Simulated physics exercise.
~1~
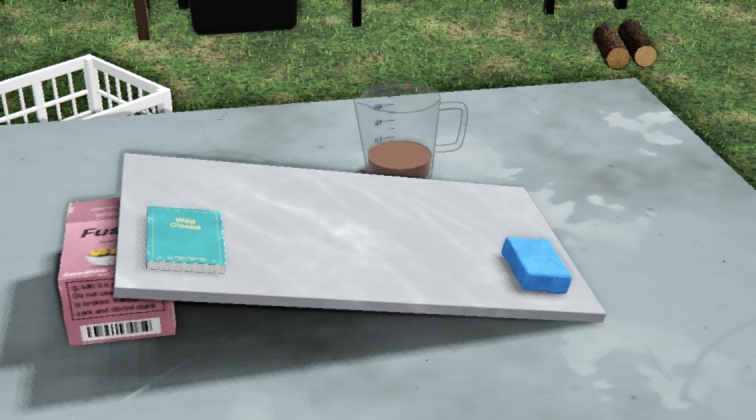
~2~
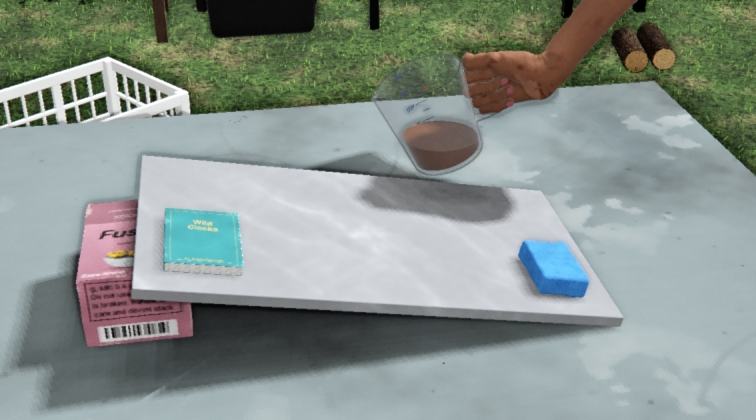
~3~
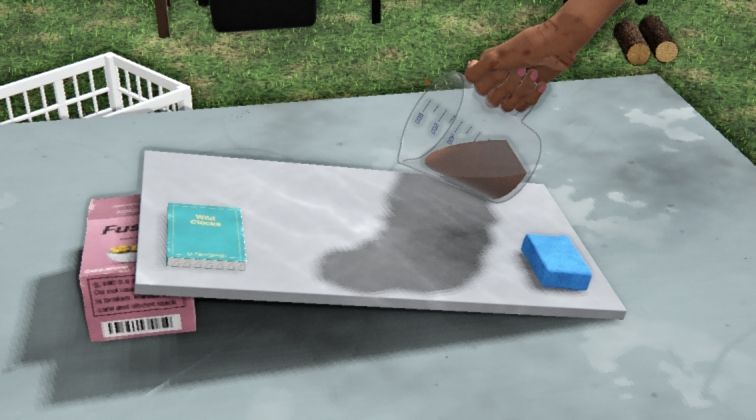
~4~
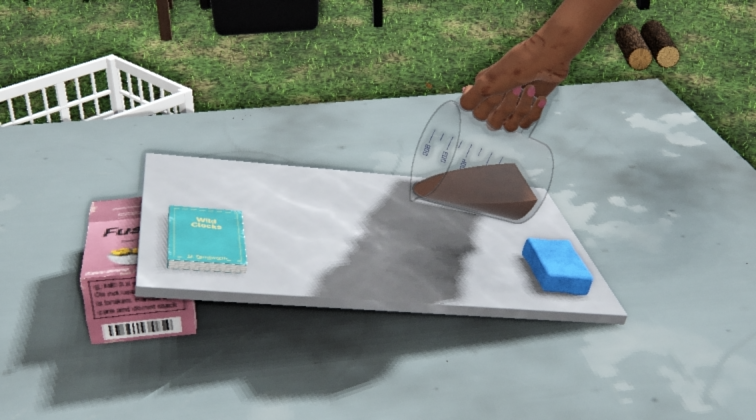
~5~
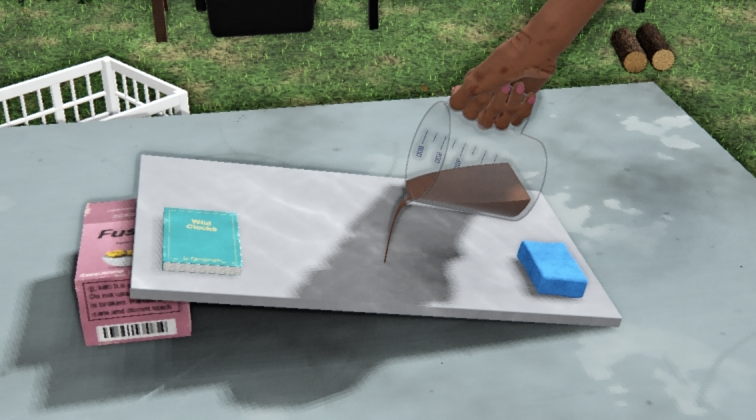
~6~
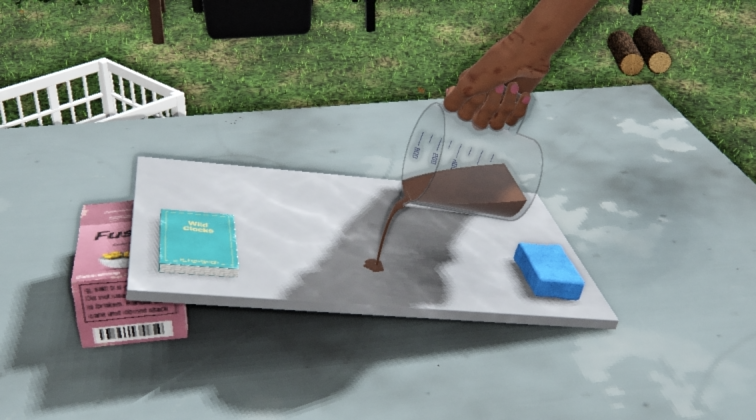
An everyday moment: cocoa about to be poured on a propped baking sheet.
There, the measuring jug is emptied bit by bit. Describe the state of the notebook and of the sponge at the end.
At the end: Notebook dry, sponge wet.
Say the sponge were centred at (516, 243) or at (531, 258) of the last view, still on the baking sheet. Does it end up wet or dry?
Case 1 - it is touched; case 2 - it is touched.
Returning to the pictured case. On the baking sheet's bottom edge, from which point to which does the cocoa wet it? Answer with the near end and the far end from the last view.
Wet span: (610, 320) to (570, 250).
Next, it runs down to the right; the notebook is clear of it; the sponge is clear of it.
After that, it runs down to the right and off the end; the notebook is clear of it; the sponge is in it.
Finally, it runs down to the right and off the end; the notebook is clear of it; the sponge is in it.
